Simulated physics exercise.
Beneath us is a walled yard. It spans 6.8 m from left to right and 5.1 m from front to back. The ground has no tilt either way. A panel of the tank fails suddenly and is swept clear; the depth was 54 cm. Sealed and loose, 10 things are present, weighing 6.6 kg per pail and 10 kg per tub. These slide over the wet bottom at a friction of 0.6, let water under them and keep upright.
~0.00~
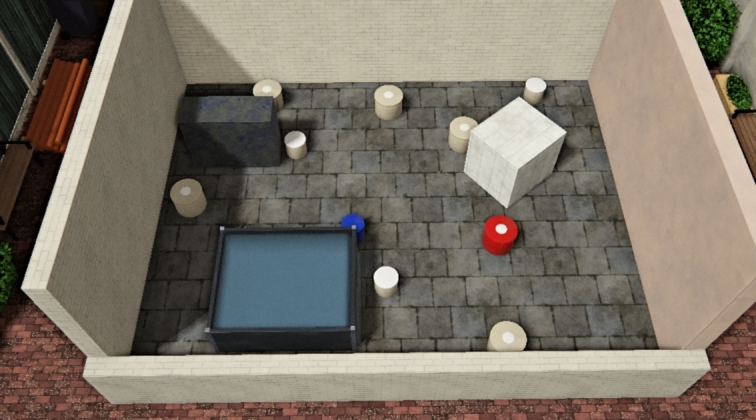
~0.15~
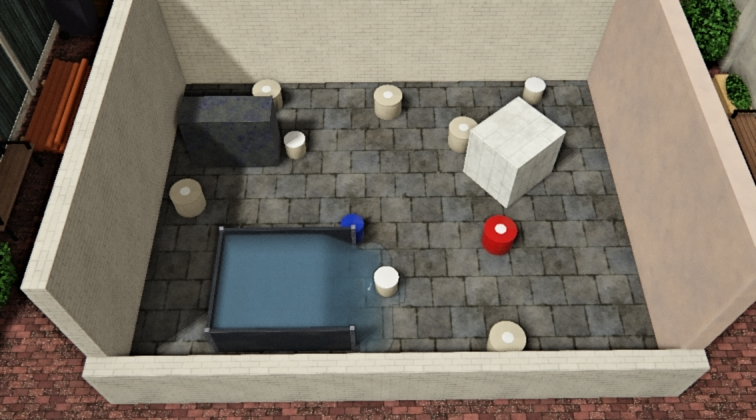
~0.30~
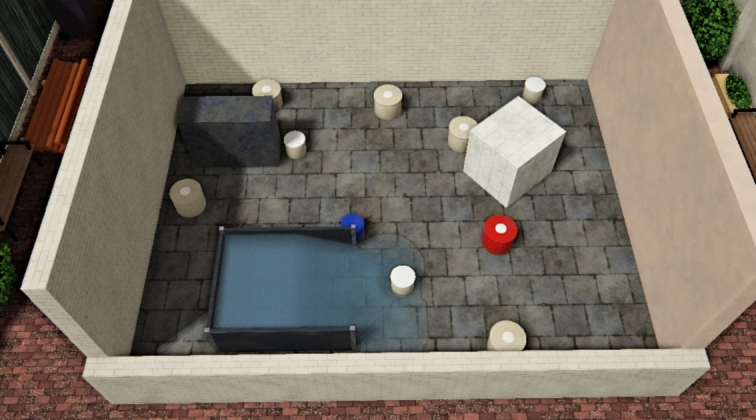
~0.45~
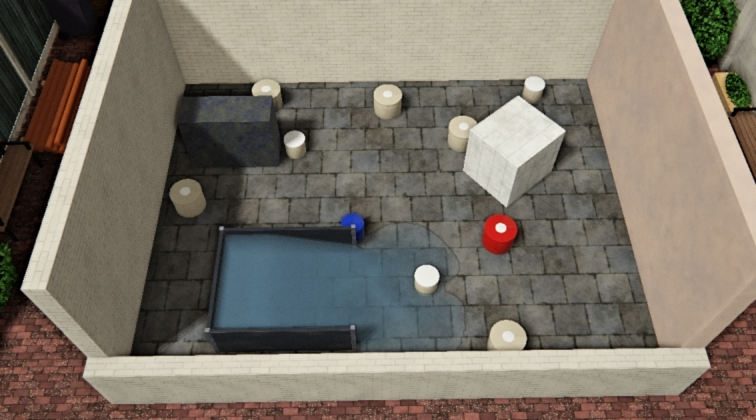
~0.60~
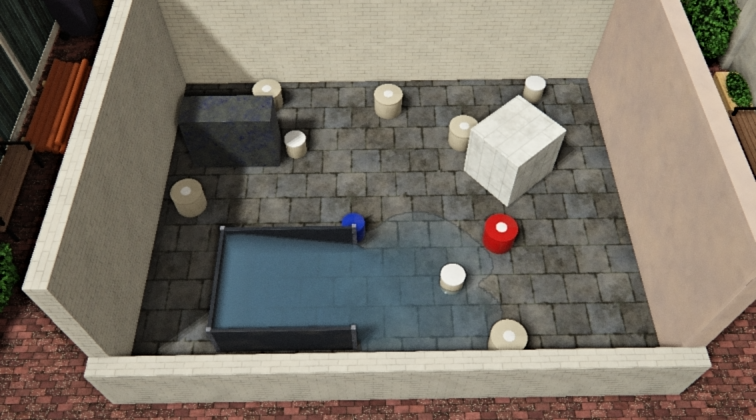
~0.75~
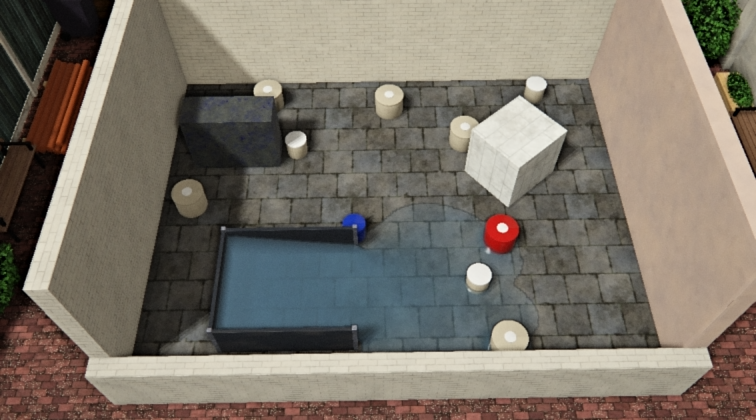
A dark-framed tank of blue water stands at the front left of a walled, grey-paved yard, seen from high above its front wall by a still camera. A dark block sits at the back left, a white block at the right, a blue pail by the tank, a red tub right of centre, and cream and white tubs around. The tank's right side opens, water spreads rightward across the paving, and a small white tub slides right with it.
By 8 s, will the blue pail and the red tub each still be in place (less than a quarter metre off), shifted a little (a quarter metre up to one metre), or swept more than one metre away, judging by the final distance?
The blue pail stays in place, the red tub is swept well away.
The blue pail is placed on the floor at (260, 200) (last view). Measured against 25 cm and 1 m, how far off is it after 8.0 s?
Short answer: It hardly moves.
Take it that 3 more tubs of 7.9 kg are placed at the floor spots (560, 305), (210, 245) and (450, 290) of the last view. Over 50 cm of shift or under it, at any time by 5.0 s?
Well, in that order it's higher, lower and higher.
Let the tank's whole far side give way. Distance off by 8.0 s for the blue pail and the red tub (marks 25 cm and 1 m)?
In that situation the blue pail drifts a long way, while the red tub stays about where it was.
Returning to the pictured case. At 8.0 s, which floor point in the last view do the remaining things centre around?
Close to pixel (382, 148).
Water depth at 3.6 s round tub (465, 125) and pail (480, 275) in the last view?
Around 1 cm and 17 cm.
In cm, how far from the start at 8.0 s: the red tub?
250 cm.
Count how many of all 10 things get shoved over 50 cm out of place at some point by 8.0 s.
My count gives 4.
After 1.6 s the blue pail is near (354, 223), 0.0 m from its start, aground; the red tub is near (541, 213), 0.6 m from its start, aground; 0 afloat.
After 3.6 s the blue pail is near (354, 223), 0.0 m from its start, aground; the red tub is near (572, 107), 2.6 m from its start, aground; 2 afloat.
After 5.6 s the blue pail is near (354, 223), 0.0 m from its start, aground; the red tub is near (492, 80), 2.8 m from its start, afloat; 2 afloat.
After 8.0 s the blue pail is near (354, 223), 0.0 m from its start, aground; the red tub is near (369, 120), 2.7 m from its start, aground; 0 afloat.
